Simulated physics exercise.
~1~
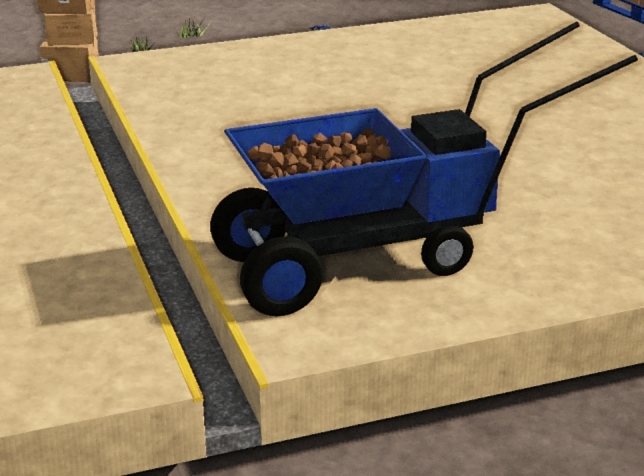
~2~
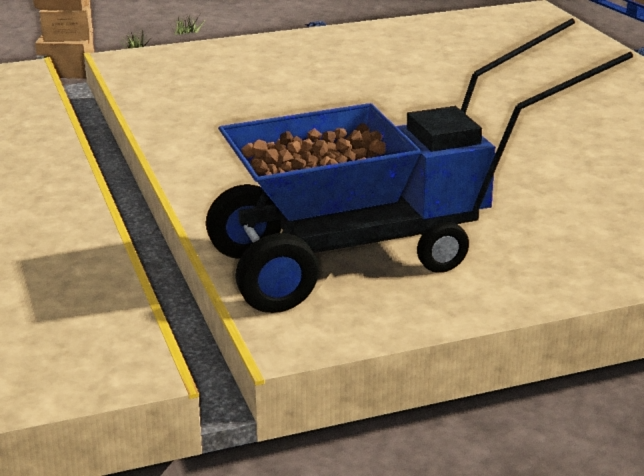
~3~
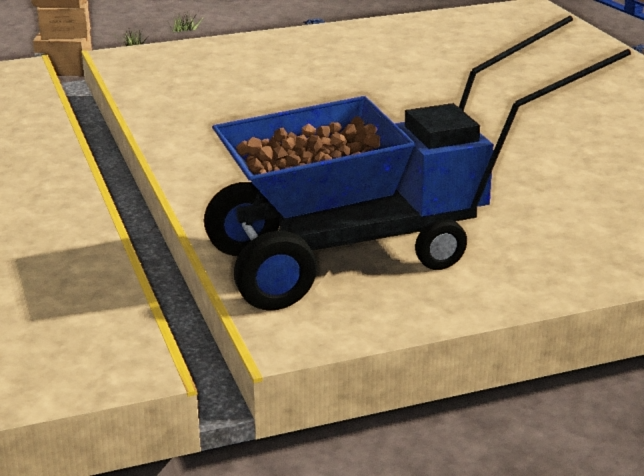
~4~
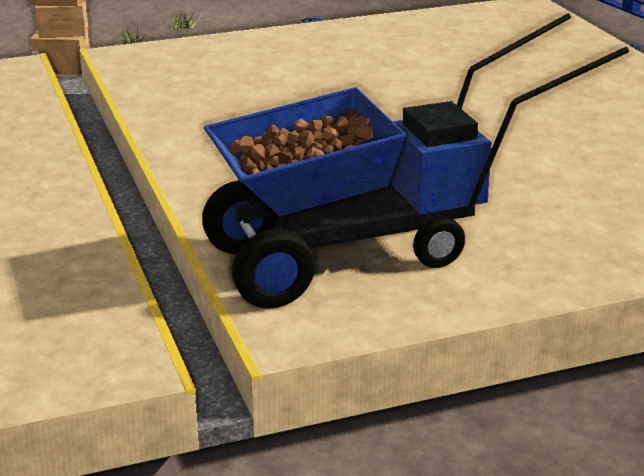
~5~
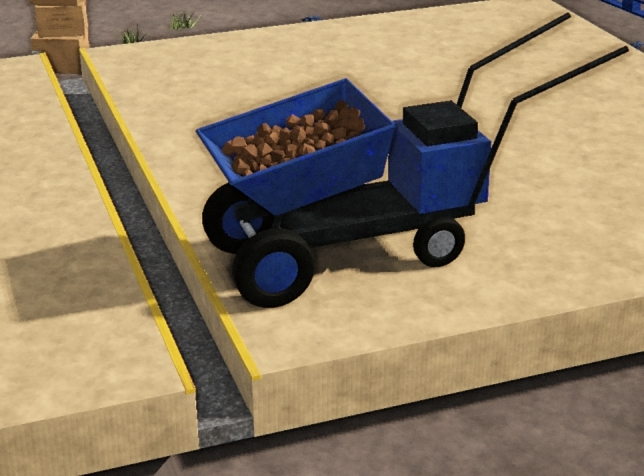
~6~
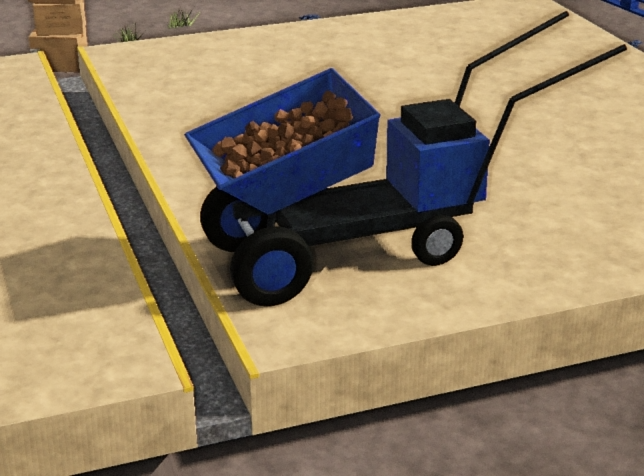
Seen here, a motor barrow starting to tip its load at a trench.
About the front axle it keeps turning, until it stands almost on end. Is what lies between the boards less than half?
Yes, half not reached.
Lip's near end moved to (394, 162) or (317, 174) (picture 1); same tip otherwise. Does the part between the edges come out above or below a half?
For the first case I'd say a smaller fraction, and for the second case upwards of half.
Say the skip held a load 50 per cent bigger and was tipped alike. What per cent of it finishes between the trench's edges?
I'd guess near 20 per cent.
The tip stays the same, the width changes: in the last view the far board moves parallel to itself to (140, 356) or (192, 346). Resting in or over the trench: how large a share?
The first try comes out at 60 percent and the second at 0 percent.
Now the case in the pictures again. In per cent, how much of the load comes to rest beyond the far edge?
Near 80 in every hundred.
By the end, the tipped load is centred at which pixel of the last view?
I'd say the middle ends up at about (120, 293).
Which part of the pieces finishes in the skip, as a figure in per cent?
Close to 0 percent.
Shortly afterwards, skip tipped steeply; the whole lot in the skip.
Next, skip tipped steeply; all but a few in the skip; a little beyond it; a little falling.
Some moments later, skip tipped right over; near a quarter in the skip; only a few in or heaped over the trench; the bulk beyond it.
In the end, skip tipped right over; near a quarter in or heaped over the trench; the bulk beyond it.
